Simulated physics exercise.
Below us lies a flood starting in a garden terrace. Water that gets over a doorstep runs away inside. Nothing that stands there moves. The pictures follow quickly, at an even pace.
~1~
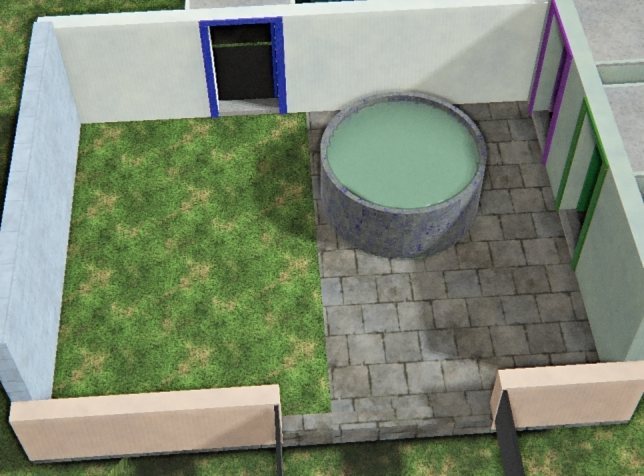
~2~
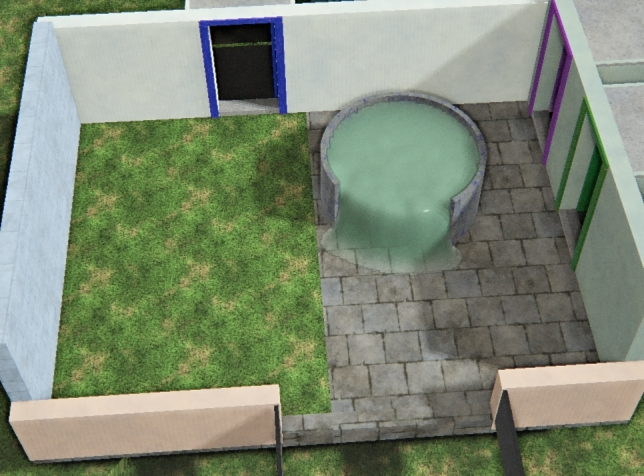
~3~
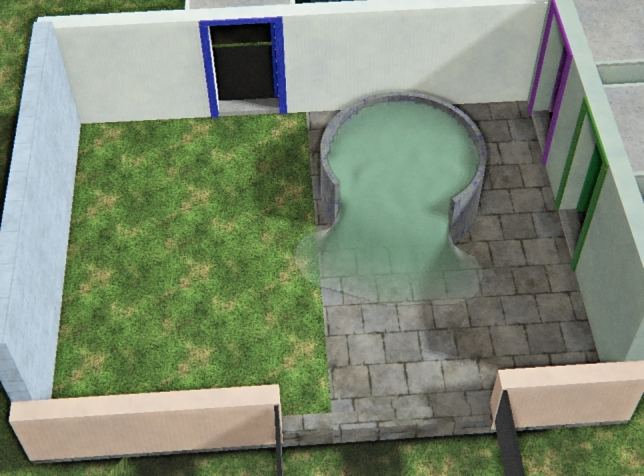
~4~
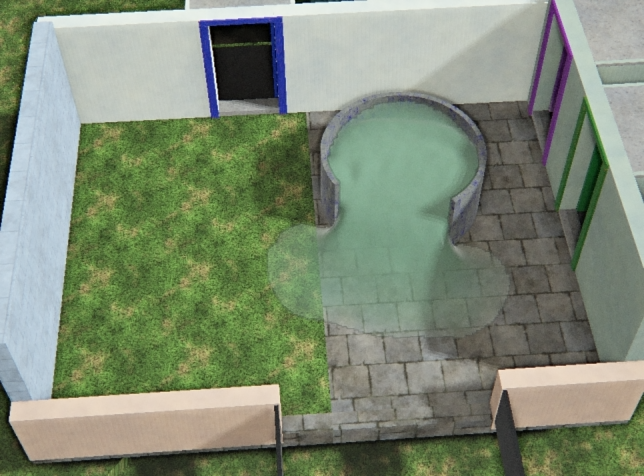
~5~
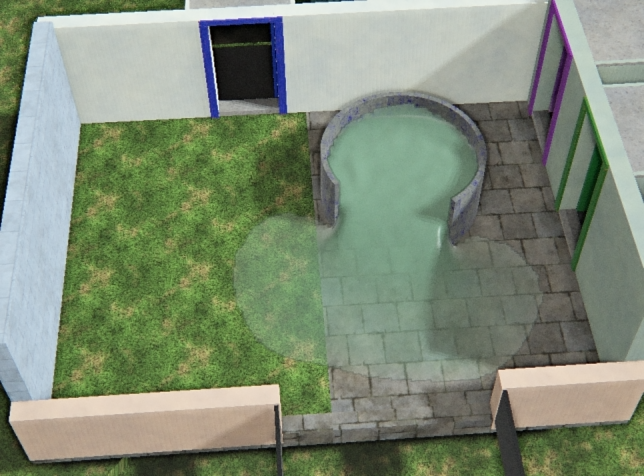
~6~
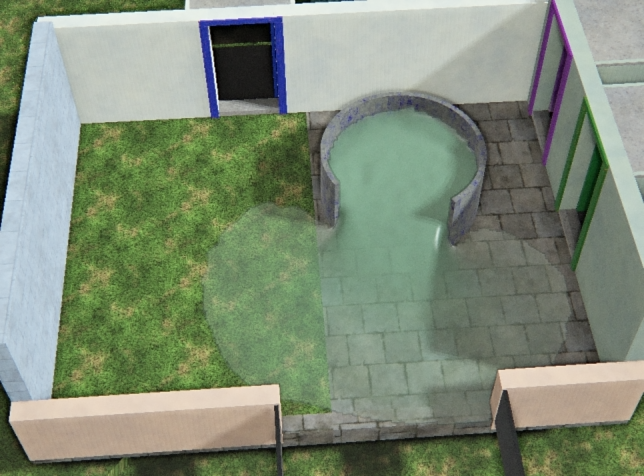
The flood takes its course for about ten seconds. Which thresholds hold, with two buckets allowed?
One by one: The green door stays under that; the blue door stays under that; the purple door stays under that.
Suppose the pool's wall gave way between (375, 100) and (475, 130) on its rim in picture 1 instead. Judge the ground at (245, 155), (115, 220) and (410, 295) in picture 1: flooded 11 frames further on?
As listed: Covered, clear, dry.
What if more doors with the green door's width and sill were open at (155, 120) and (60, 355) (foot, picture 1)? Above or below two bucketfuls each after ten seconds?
As listed: Takes less, lets more in.
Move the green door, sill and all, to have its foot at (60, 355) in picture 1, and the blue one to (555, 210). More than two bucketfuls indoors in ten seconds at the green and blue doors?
One by one: Green door goes over, blue door is under.
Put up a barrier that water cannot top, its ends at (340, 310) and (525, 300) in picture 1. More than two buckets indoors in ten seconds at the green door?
One by one: Green passes that mark.
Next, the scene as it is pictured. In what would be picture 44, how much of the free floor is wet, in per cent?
About 85 per cent.
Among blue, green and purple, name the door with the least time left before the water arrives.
First comes the one in green.
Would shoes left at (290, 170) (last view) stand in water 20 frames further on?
Answer: Dry.
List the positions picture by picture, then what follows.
In the first frame, the round tank at (403, 154) is whole and still.
In the second frame, the front is at (456, 258), out from the gap at (389, 241).
In the third frame, the front is at (477, 271), out from the gap at (389, 243).
In the fourth frame, water pours out at (389, 245) and has run to (494, 309).
In the fifth frame, the front is at (508, 352), out from the gap at (389, 245).
In the sixth frame, water pours out at (389, 245) and has run to a hidden place.
A moment on, water covers 45 % of the floor; the green door wet at the sill, nothing in, the blue door not reached, the purple door not reached.
Next, water covers 50 % of the floor; the green door wet at the sill, nothing in, the blue door not reached, the purple door not reached.
Then, water covers 65 % of the floor; the green door wet at the sill, nothing in, the blue door not reached, the purple door not reached.
Later, water covers 85 % of the floor; the green door wet at the sill, nothing in, the blue door not reached, the purple door wet at the sill, nothing in.
In the end, water covers 100 % of the floor; the green door wet at the sill, nothing in, the blue door wet at the sill, nothing in, the purple door wet at the sill, nothing in.
